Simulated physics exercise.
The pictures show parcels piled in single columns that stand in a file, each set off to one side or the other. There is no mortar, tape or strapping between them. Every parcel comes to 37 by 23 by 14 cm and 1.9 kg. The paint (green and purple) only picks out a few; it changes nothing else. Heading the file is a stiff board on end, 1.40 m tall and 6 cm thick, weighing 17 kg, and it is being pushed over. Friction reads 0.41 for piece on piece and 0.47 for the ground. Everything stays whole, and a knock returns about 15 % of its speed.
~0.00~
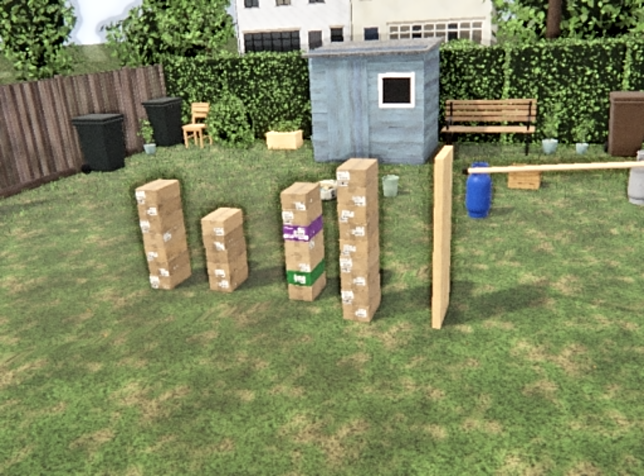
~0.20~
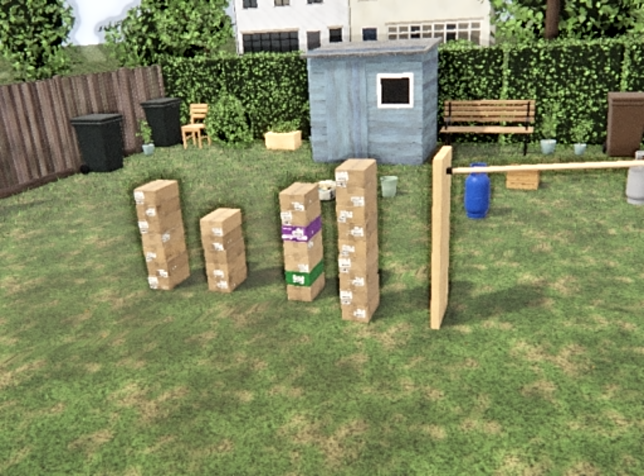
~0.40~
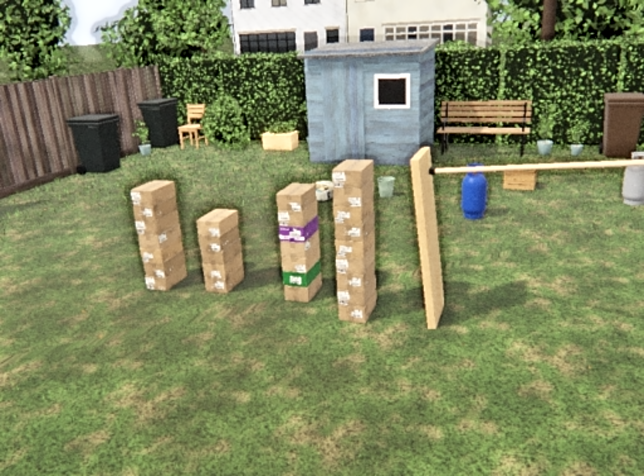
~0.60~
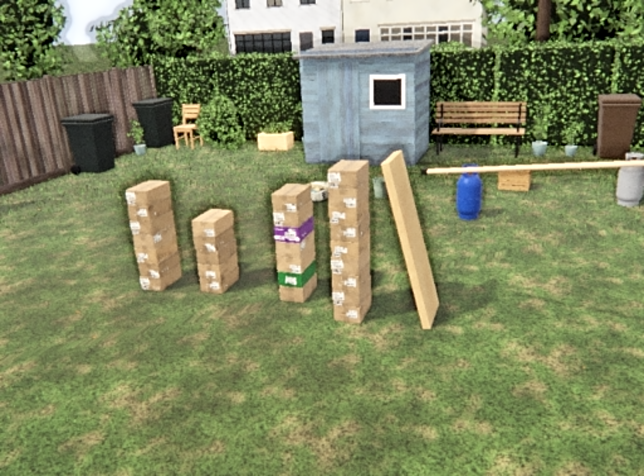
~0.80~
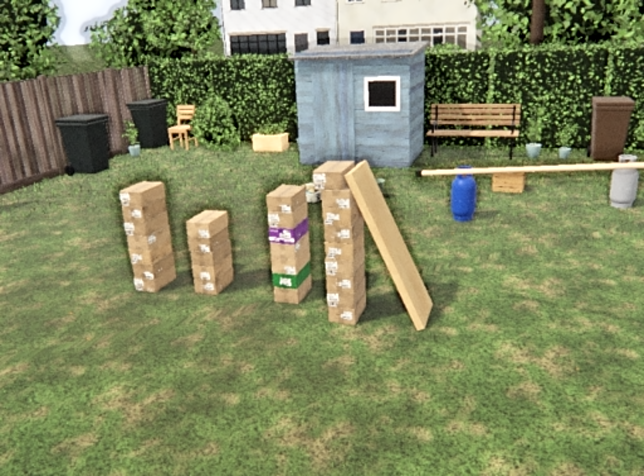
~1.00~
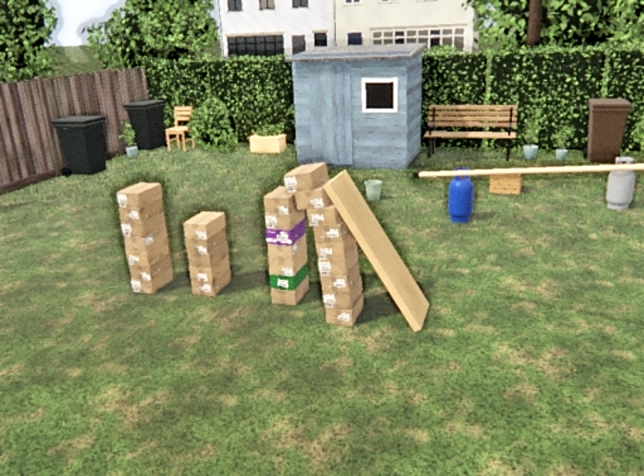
In a back garden with a blue shed, a pole nudged an upright board, which tilted left against the tallest of four box stacks, pushing its upper boxes over against the stack with purple and green bands.
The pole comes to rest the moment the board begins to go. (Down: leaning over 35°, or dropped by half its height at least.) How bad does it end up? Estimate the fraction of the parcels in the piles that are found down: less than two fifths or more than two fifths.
I would say more than two fifths.
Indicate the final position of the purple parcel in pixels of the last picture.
Last frame, centre at roughly (236, 254).
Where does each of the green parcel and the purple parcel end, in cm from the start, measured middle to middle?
Net displacement (cm): Green = 35; purple = 100.
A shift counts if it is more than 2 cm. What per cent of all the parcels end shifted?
It works out to 95 percent.
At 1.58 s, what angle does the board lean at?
It's tipped some 60 degrees away from upright by then.
After 1.58 s, board 59° from upright; 9 of the 28 parcels down; green parcel leaning 24°; purple parcel leaning 23°.
After 2.36 s, board 73° from upright; 18 of the 28 parcels down; purple parcel leaning 52°, 37 cm lower; green parcel leaning 47°, 8 cm lower.
At rest (5.2 s), board 73° from upright; 25 of the 28 parcels down; purple parcel on its side; green parcel leaning 47°, 8 cm lower. That is 89 per cent. As the last picture would show them, middles, purple parcel near (236, 254), green parcel near (259, 279).
